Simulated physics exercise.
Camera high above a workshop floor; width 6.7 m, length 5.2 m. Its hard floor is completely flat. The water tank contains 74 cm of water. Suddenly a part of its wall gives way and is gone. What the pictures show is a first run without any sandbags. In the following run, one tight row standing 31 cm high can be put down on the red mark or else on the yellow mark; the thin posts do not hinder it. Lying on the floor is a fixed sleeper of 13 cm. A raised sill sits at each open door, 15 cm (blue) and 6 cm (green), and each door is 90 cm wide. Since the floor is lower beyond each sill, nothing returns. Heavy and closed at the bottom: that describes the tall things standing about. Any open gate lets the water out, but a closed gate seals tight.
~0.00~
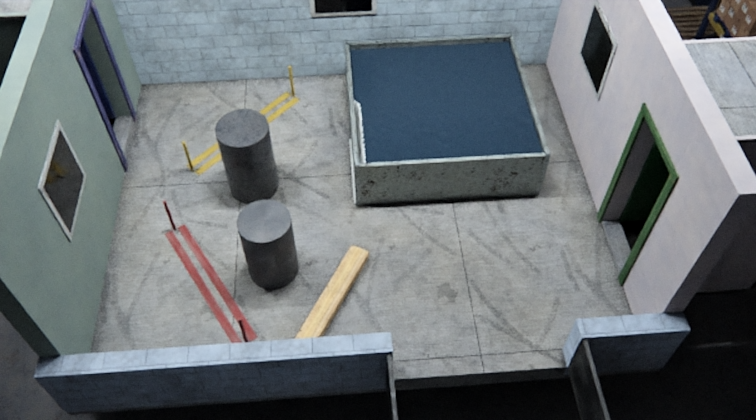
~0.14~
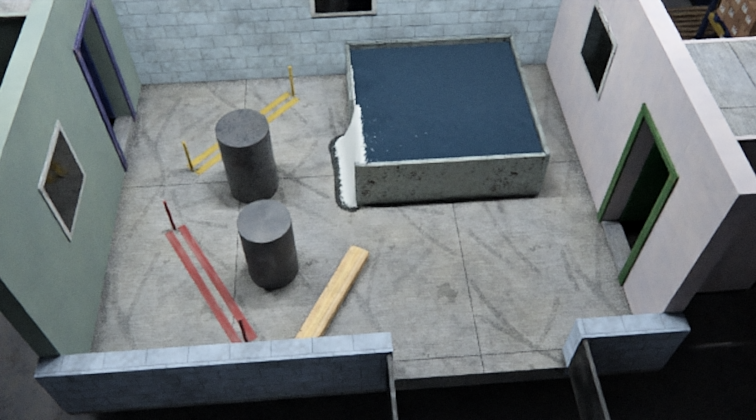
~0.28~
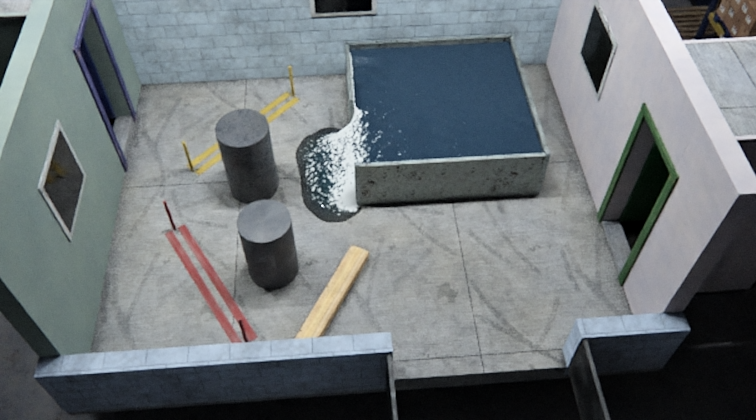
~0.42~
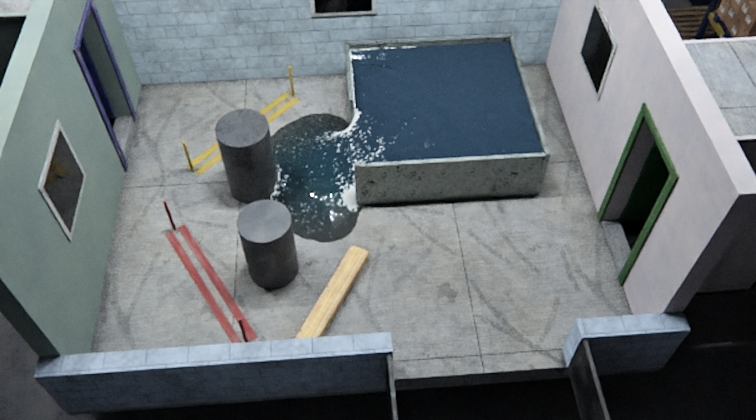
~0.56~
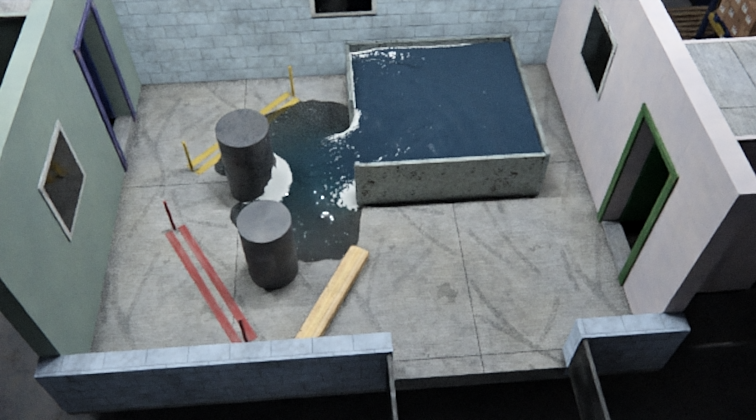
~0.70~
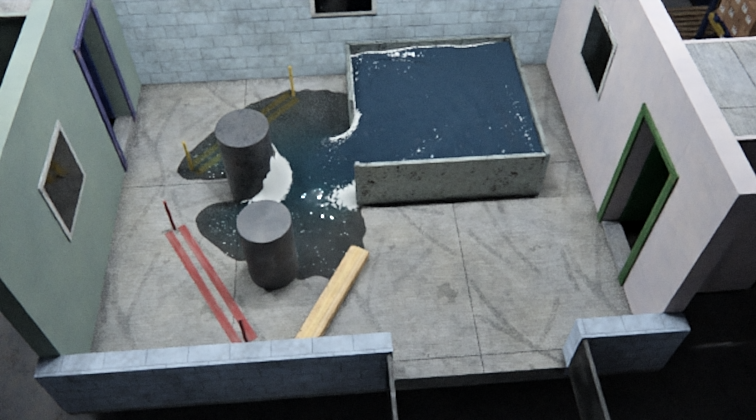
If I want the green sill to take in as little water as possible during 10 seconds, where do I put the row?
Put it on the red mark.
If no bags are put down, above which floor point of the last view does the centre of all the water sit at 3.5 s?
Roughly (326, 169) in the last view.
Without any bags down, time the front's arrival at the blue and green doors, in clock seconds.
Blue: 1.0 s; green: 6.0 s.
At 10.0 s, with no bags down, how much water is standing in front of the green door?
13.0 cm.
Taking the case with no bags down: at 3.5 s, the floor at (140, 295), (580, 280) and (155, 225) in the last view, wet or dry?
First waterlogged, then untouched, then waterlogged.
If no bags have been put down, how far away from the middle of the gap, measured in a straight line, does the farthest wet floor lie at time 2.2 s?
About 4.6 metres out.
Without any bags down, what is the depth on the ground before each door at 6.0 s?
So blue stands at 19 cm, while green stands at 1 cm.
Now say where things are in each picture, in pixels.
In the first picture, still water, 74 cm deep, in the water tank at (440, 99).
In the second picture, water pours out at (357, 159) and has run 0.7 m, to (346, 206); typically 10 cm deep outside, 74 cm at the water tank's back.
In the third picture, the front is at (310, 140), 0.9 m from the gap at (357, 159); 1.1 m2 of floor is under water; 74 cm left at the back of the water tank.
In the fourth picture, water pours out at (357, 160) and has run 1.4 m, to a hidden place; typically 10 cm deep outside, 74 cm at the water tank's back.
In the fifth picture, water pours out at (357, 160) and has run 2.0 m, to (221, 166); typically 6 cm deep outside, 74 cm at the water tank's back.
In the sixth picture, water pours out at (357, 160) and has run 2.5 m, to (189, 162); typically 5 cm deep outside, 72 cm at the water tank's back.
After 1.4 s water covers 40 % of the floor and is deepest (56 cm) near (286, 184) in the run without bags; in at the green door, 0 L with no bags, 0 L with the row on red, 0 L on yellow.
After 2.2 s water covers 50 % of the floor and is deepest (50 cm) near (286, 184) in the run without bags; in at the green door, 0 L with no bags, 0 L with the row on red, 0 L on yellow.
After 3.5 s water covers 65 % of the floor and is deepest (33 cm) near (286, 184) in the run without bags; in at the green door, 0 L with no bags, 0 L with the row on red, 0 L on yellow.
After 6.0 s water covers 90 % of the floor and is deepest (36 cm) near (86, 383) in the run without bags; in at the green door, 0 L with no bags, 0 L with the row on red, 2 L on yellow.
After 10.0 s water covers 100 % of the floor and is deepest (20 cm) near (86, 383) in the run without bags; in at the green door, 56 L with no bags, 17 L with the row on red, 114 L on yellow.
